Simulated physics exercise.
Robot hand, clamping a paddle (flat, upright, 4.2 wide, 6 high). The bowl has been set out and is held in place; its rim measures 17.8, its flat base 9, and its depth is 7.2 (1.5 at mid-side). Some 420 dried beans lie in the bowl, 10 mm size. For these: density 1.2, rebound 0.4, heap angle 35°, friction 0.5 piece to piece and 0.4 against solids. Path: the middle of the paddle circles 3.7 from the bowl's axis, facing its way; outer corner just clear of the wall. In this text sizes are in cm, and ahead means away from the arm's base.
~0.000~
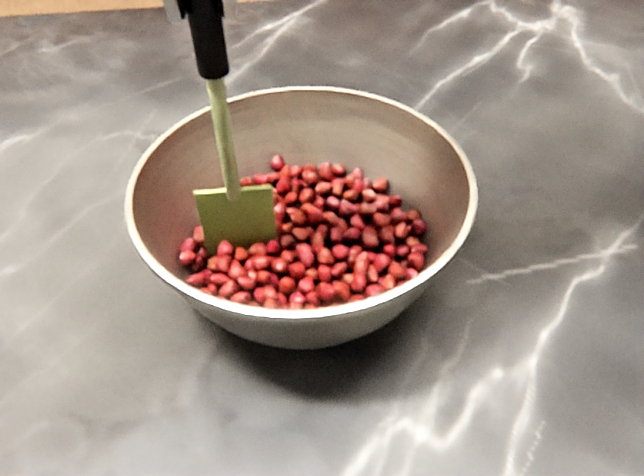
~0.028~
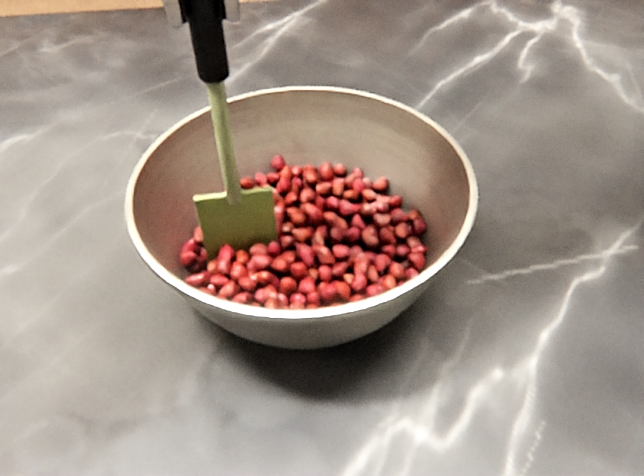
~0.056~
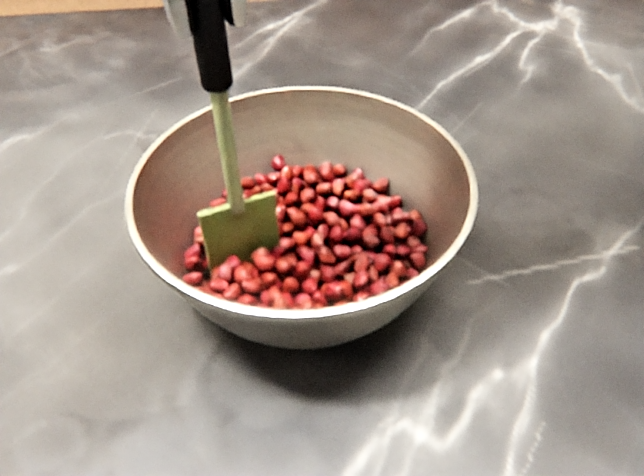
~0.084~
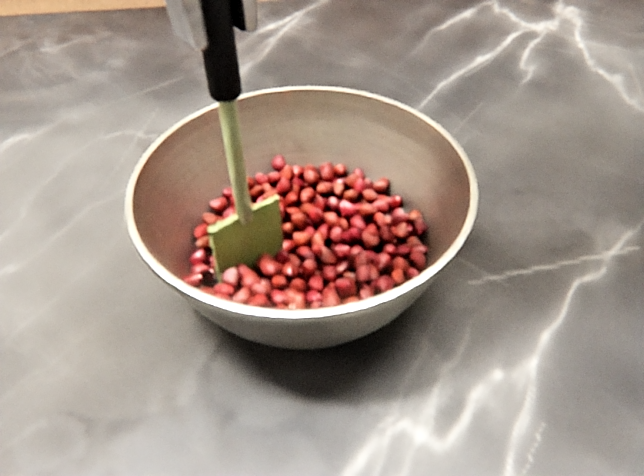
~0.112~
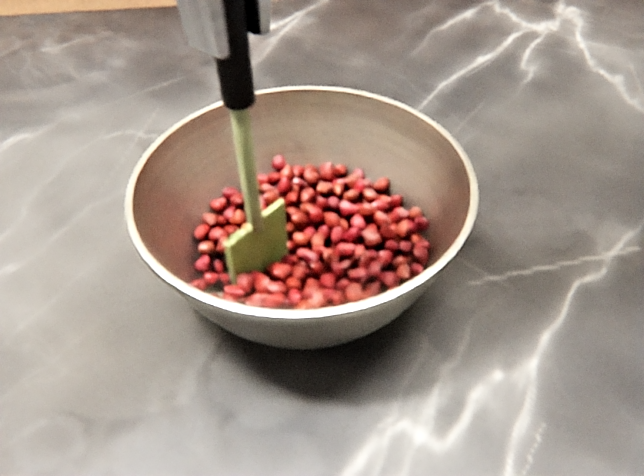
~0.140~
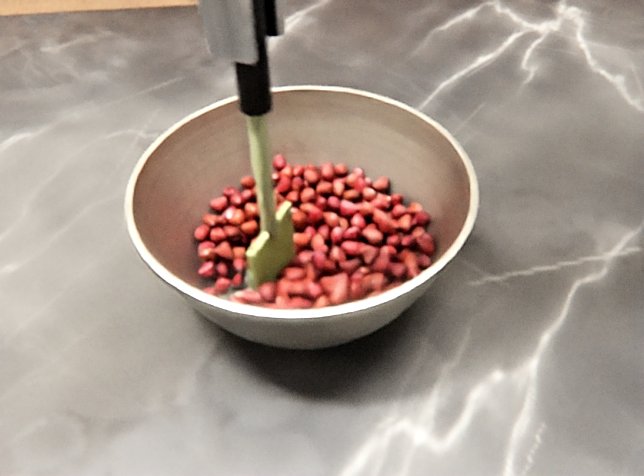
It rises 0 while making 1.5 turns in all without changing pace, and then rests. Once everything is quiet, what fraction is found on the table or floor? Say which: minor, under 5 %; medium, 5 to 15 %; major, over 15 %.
That would be a minor share.
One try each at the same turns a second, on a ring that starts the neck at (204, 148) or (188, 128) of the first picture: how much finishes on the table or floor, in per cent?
Roughly 5 % and 0 %.
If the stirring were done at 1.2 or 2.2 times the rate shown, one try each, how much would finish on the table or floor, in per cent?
Estimates in order: Some 5 % and some 25 %.
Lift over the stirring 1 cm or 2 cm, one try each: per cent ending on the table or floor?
Roughly 0 percent, then roughly 0 percent.
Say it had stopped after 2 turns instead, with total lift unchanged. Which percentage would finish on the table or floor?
Roughly 5 per cent would end up there.
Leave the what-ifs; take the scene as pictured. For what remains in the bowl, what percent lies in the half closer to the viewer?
Some 30 per cent.
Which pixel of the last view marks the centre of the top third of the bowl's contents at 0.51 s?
Around (281, 148).
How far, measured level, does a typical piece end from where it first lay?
About 8 cm.
By 0.51 s, 248° round, highest piece 9 above the table; 420 in the bowl, 1 on the table or floor, 1 in flight or on the tool.
By 0.89 s, 76° round, highest piece 8 above the table; 420 in the bowl, 2 on the table or floor.
By 1.27 s, 180° round, highest piece 8 above the table; 416 in the bowl, 6 on the table or floor.
By 1.97 s, 180° round, highest piece 8 above the table; 416 in the bowl, 6 on the table or floor.
Final count, 416 in the bowl, 6 on the table or floor. That is 1 % on the table or floor.
